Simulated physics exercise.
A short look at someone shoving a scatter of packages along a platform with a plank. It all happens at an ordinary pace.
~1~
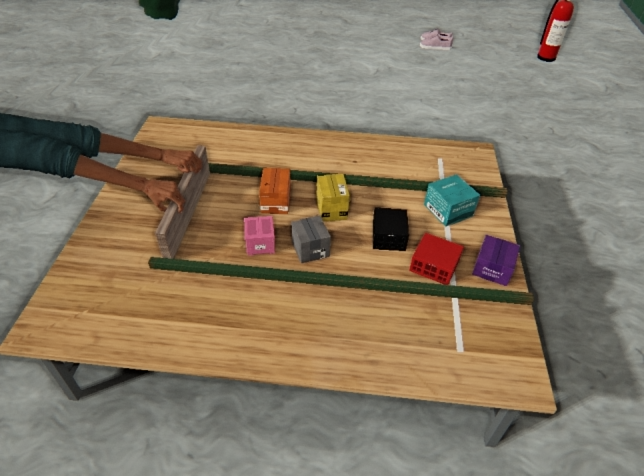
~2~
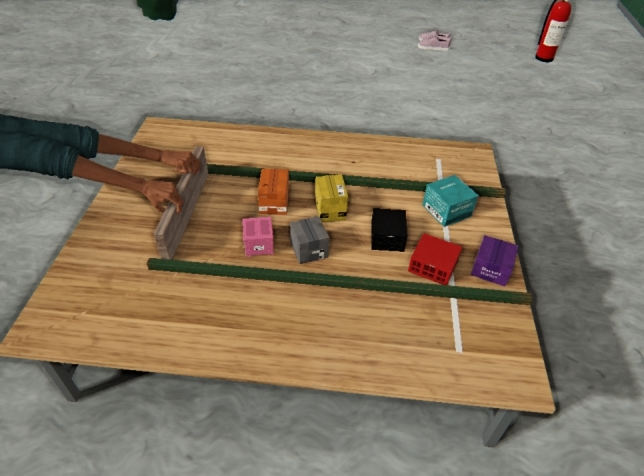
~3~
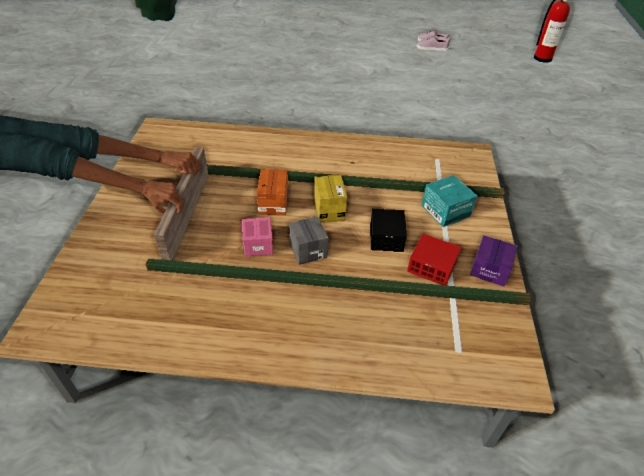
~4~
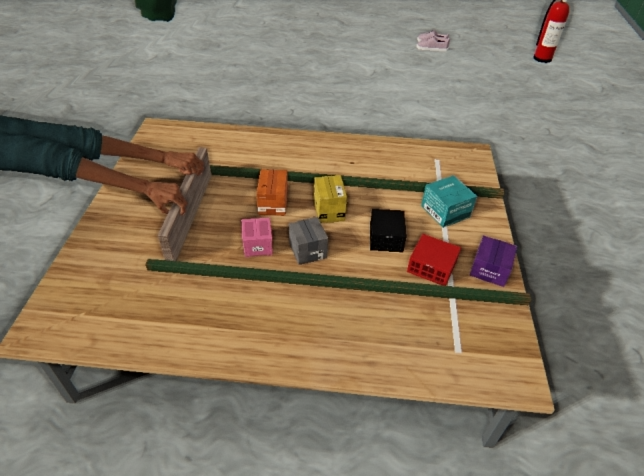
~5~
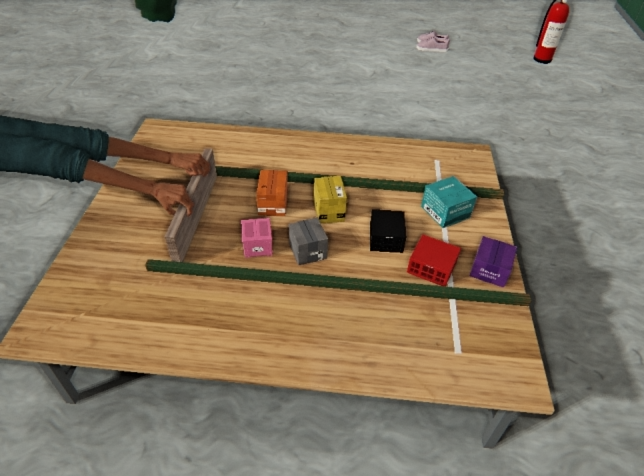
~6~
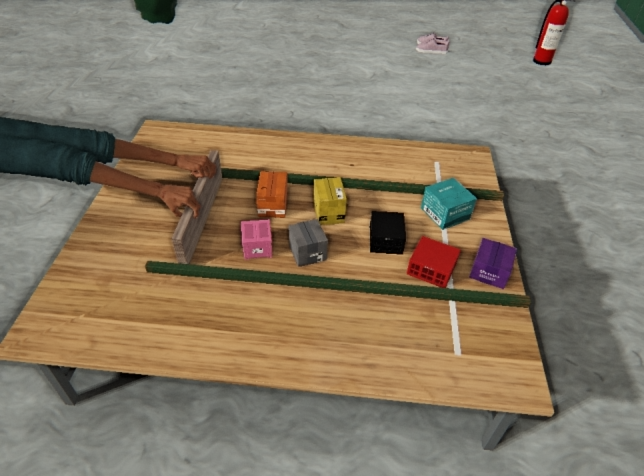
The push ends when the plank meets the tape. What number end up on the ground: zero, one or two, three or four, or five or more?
Here the number that fall off is three or four.
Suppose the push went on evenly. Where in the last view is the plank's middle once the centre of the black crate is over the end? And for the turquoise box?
Its middle is around (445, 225) and around (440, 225).
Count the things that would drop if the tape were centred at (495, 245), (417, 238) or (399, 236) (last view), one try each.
It would be 6, 1 and 0.
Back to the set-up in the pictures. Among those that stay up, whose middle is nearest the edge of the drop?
Foremost is the black crate.
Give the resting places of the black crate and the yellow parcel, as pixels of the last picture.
First (516, 244), then (488, 215).
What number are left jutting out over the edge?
The number is 1.
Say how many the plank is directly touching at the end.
In contact: 2.
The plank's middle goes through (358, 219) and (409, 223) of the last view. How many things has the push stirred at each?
At the one place 7, at the other 8.
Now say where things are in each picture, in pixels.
In the first frame, purple box (496, 260); turquoise box (451, 200); red crate (436, 259); plank (186, 200); tape (448, 237).
In the second frame, turquoise box (450, 201); plank (184, 201).
In the third frame, red crate (434, 259); pink tote (258, 237).
In the fourth frame, purple box (493, 261); yellow parcel (330, 199).
In the fifth frame, turquoise box (448, 202); black crate (387, 231).
In the sixth frame, purple box (493, 263); turquoise box (448, 203); red crate (434, 262); plank (200, 205); tape (445, 240).
Soon after, none off yet; purple box at rest near (493, 263); turquoise box at rest near (448, 203); red crate at rest near (434, 262).
After that, none off yet; purple box at rest near (493, 263); turquoise box at rest near (448, 203); red crate displaced a little near (441, 264).
And then, none off yet; purple box displaced about its own width near (518, 272); turquoise box displaced about its own width near (472, 203); red crate displaced about its own width near (482, 274).
In the end, the number that fall off is three or four; gone, red crate, turquoise box and purple box.
